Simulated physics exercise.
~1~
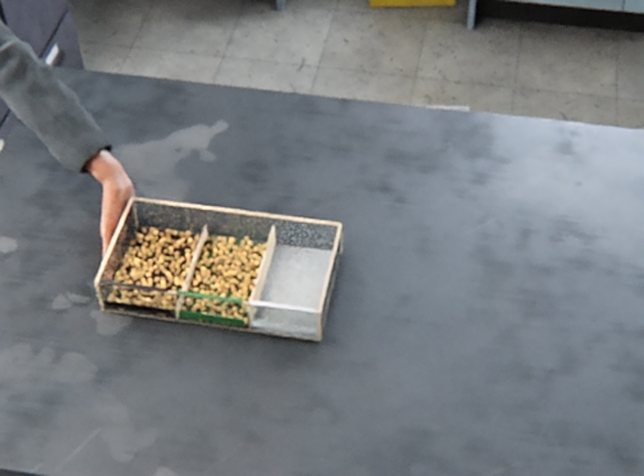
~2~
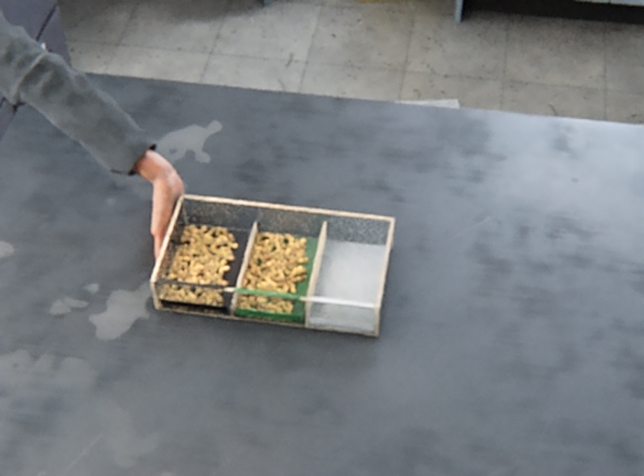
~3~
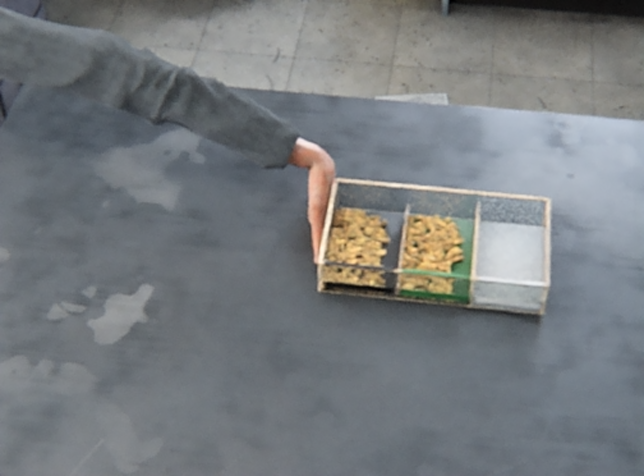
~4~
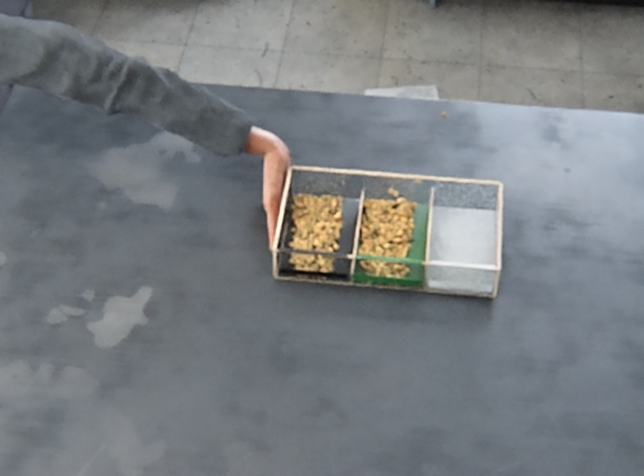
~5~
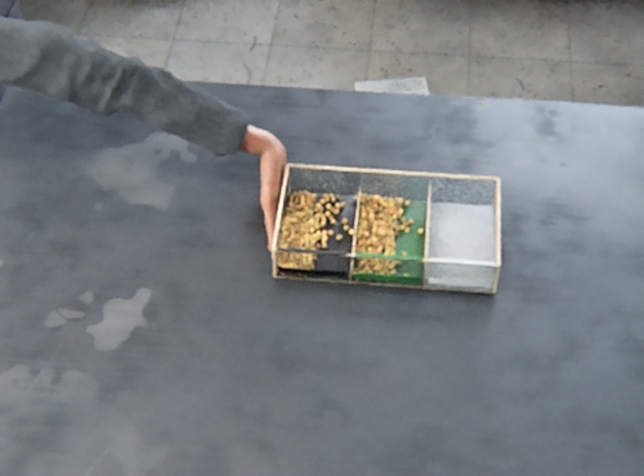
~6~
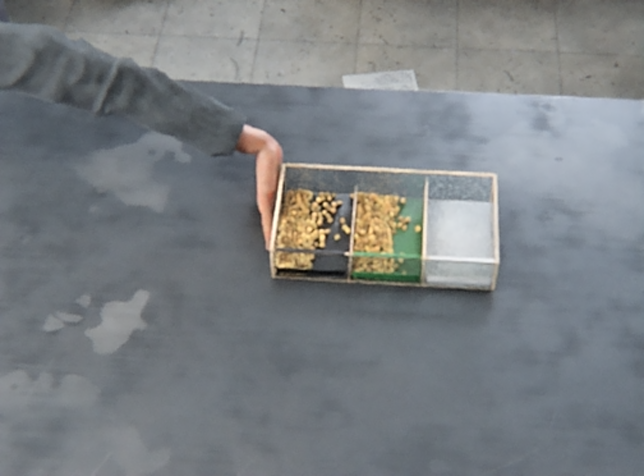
To begin with, a hand in a dark grey sleeve holds the left end of a clear tray on a dark tabletop, with dried chickpeas in the black-floored left and green-floored middle sections and the right section empty. The hand pushes the tray a long way to the right. It then draws the tray a short way back to the left, and the chickpeas shift inside their sections. The tray comes to rest, with some chickpeas scattered rightward across the black and green floors. At the end, both groups remain in their own sections, and the right one stays empty.
